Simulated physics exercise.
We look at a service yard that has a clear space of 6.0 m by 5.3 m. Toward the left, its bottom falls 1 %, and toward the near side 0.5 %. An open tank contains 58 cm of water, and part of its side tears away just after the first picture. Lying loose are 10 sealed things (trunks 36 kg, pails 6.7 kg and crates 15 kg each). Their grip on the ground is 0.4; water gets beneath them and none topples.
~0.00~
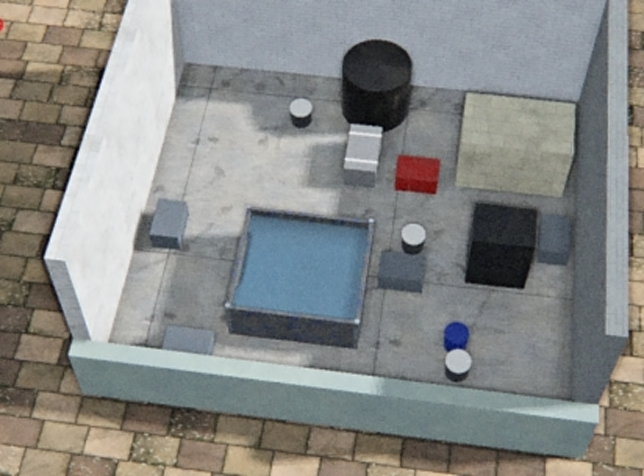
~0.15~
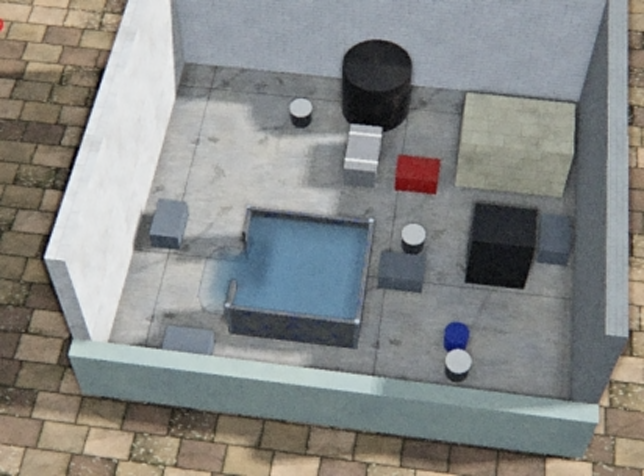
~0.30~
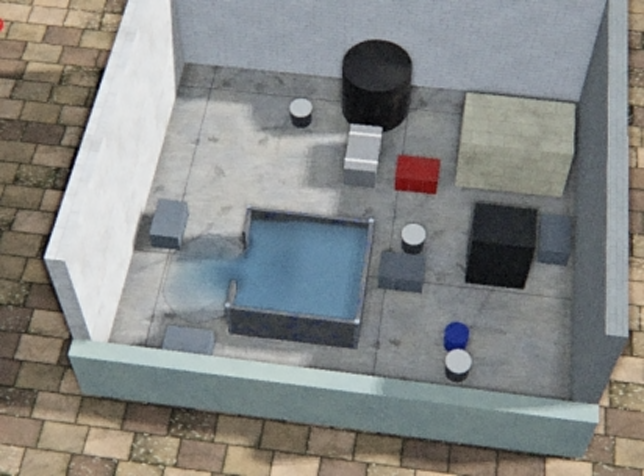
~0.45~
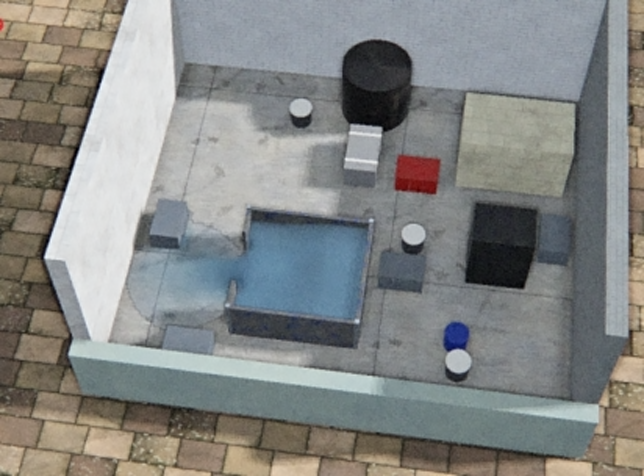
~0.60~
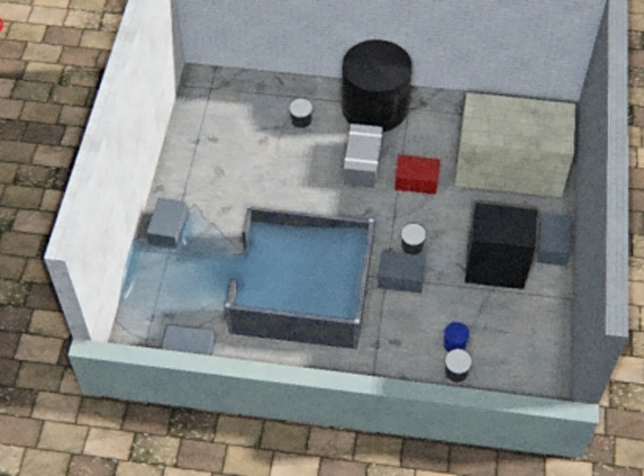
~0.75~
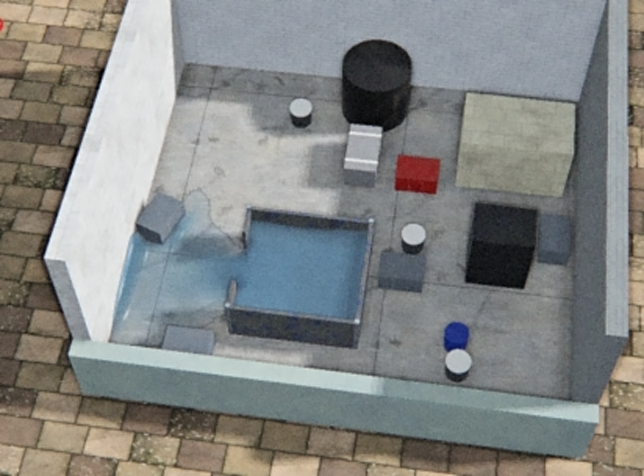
Water pours out through a gap in the left side of an open tank in a walled yard and spreads across the grey floor to the left wall. It runs around a grey crate there, which tilts and turns slightly, while the red crate and blue pail stay still.
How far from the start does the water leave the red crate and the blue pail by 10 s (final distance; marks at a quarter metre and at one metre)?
Result: Red crate: Almost still. Blue pail: Almost still.
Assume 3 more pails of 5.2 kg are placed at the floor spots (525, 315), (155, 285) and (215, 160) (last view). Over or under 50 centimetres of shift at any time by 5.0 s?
Well, in that order it's lower, higher and higher.
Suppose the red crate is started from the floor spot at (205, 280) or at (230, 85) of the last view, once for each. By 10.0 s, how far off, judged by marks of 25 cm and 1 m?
I'd expect that it gets borne away first and gets borne away second.
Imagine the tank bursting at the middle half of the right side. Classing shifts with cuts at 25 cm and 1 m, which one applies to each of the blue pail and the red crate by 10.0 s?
Log: Blue pail large displacement; red crate small displacement.
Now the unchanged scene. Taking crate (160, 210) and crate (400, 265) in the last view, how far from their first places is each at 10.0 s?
The first ends 200 cm from its start, the second 10 cm.
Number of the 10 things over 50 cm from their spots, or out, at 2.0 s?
Count: 1.
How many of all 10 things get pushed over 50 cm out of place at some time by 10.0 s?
My count gives 4.
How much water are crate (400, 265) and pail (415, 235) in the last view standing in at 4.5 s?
Some 0 cm at the first, some 0 cm at the second.
After 2.0 s the red crate is near (418, 168), 0.0 m from its start, aground; the blue pail is near (457, 333), 0.0 m from its start, aground; 0 afloat.
After 4.5 s the red crate is near (418, 168), 0.0 m from its start, aground; the blue pail is near (458, 332), 0.0 m from its start, aground; 2 afloat.
After 7.0 s the red crate is near (418, 168), 0.0 m from its start, aground; the blue pail is near (461, 329), 0.1 m from its start, aground; 1 afloat.
After 10.0 s the red crate is near (418, 168), 0.0 m from its start, aground; the blue pail is near (461, 329), 0.1 m from its start, aground; 0 afloat.
